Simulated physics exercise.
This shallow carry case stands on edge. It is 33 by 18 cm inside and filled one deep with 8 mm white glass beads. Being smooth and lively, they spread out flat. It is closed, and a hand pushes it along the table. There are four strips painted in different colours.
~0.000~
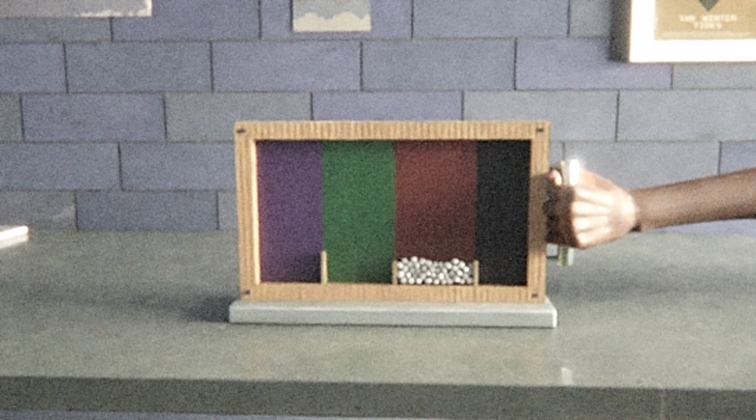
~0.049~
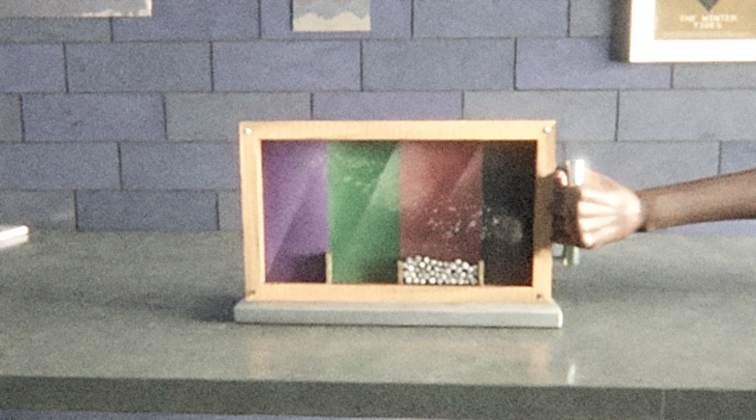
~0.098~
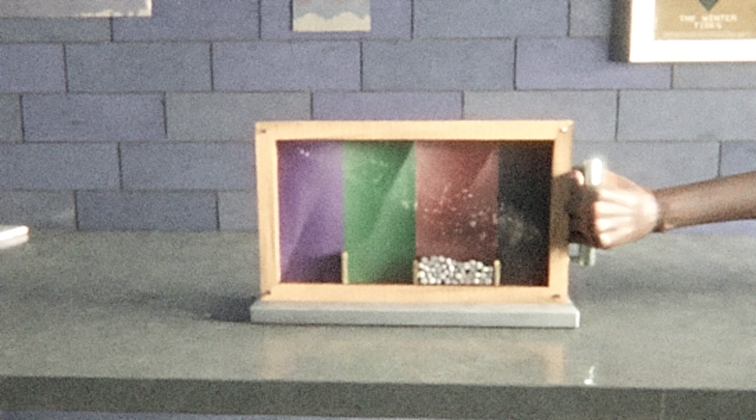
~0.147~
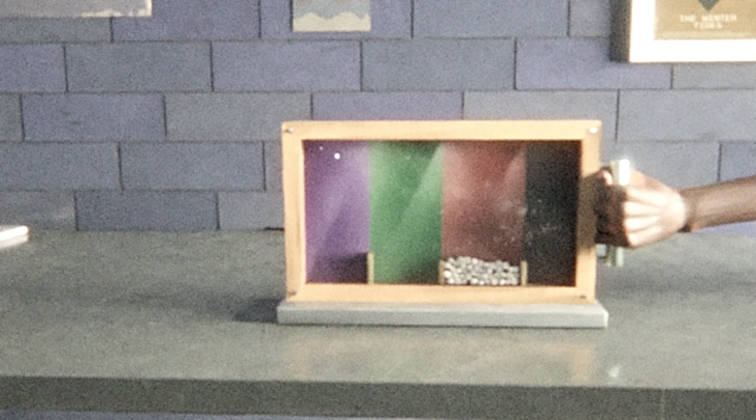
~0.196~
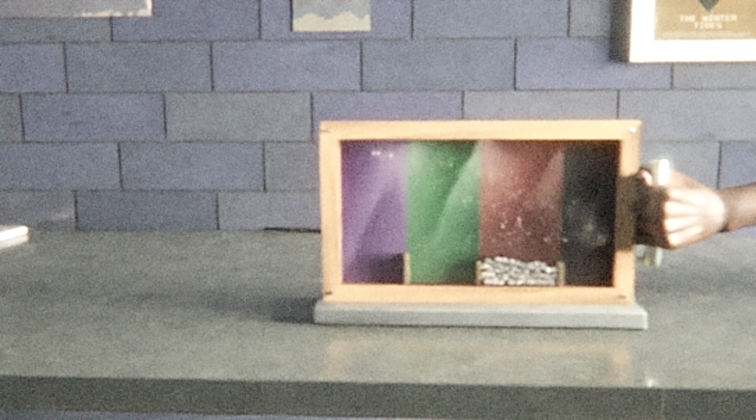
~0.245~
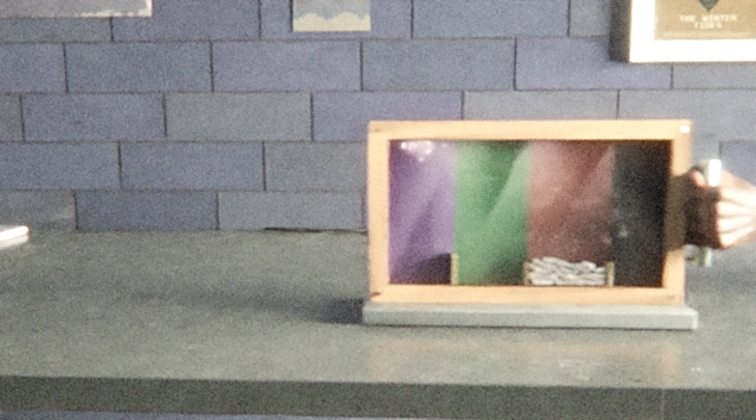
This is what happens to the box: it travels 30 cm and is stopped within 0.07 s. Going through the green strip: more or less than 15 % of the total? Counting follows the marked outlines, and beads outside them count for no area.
Green strip less than 15 %.
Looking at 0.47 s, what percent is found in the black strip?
The share there is some 25 per cent.
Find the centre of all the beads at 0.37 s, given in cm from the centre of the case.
Roughly 7 centimetres to the right and 7 centimetres below.
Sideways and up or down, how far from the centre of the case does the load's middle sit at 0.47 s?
Right: About 8 cm; below: About 7 cm.
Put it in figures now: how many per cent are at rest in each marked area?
Result: Red strip = 75, purple strip = 0, green strip = 0, black strip = 25.
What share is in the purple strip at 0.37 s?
Share: Some 0 per cent.
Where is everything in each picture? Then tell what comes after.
The first picture shows at its start; about 40 beads; beads centred (434, 272); top one (414, 260); red (436, 157), purple (289, 157), green (358, 157), black (504, 157).
In the second picture, 1 cm to the right; beads centred (439, 272); top one (418, 259).
In the third picture, 3 cm to the right; beads centred (454, 272); top one (434, 259); wall ends (497, 263), (416, 263), (344, 255).
In the fourth picture, 6 cm to the right; beads centred (480, 272); top one (461, 259).
In the fifth picture, 10 cm to the right; beads centred (517, 273); top one (498, 260).
In the sixth picture, 16 cm to the right; beads centred (566, 273); top one (546, 260); red (572, 157), purple (421, 157), green (493, 157), black (641, 157).
After 0.37 s, it is 30 cm to the right; the beads' middle is 7 cm right of and 7 cm below the centre; red 100 %.
After 0.47 s, it is 30 cm to the right; the beads' middle is 8 cm right of and 7 cm below the centre; red 75 %, black 25 %.
After 0.62 s, it is 30 cm to the right; the beads' middle is 8 cm right of and 8 cm below the centre; red 75 %, black 25 %.
At rest by 1.4 s, it is 30 cm to the right; red 75 %, purple 0 %, green 0 %, black 25 %.
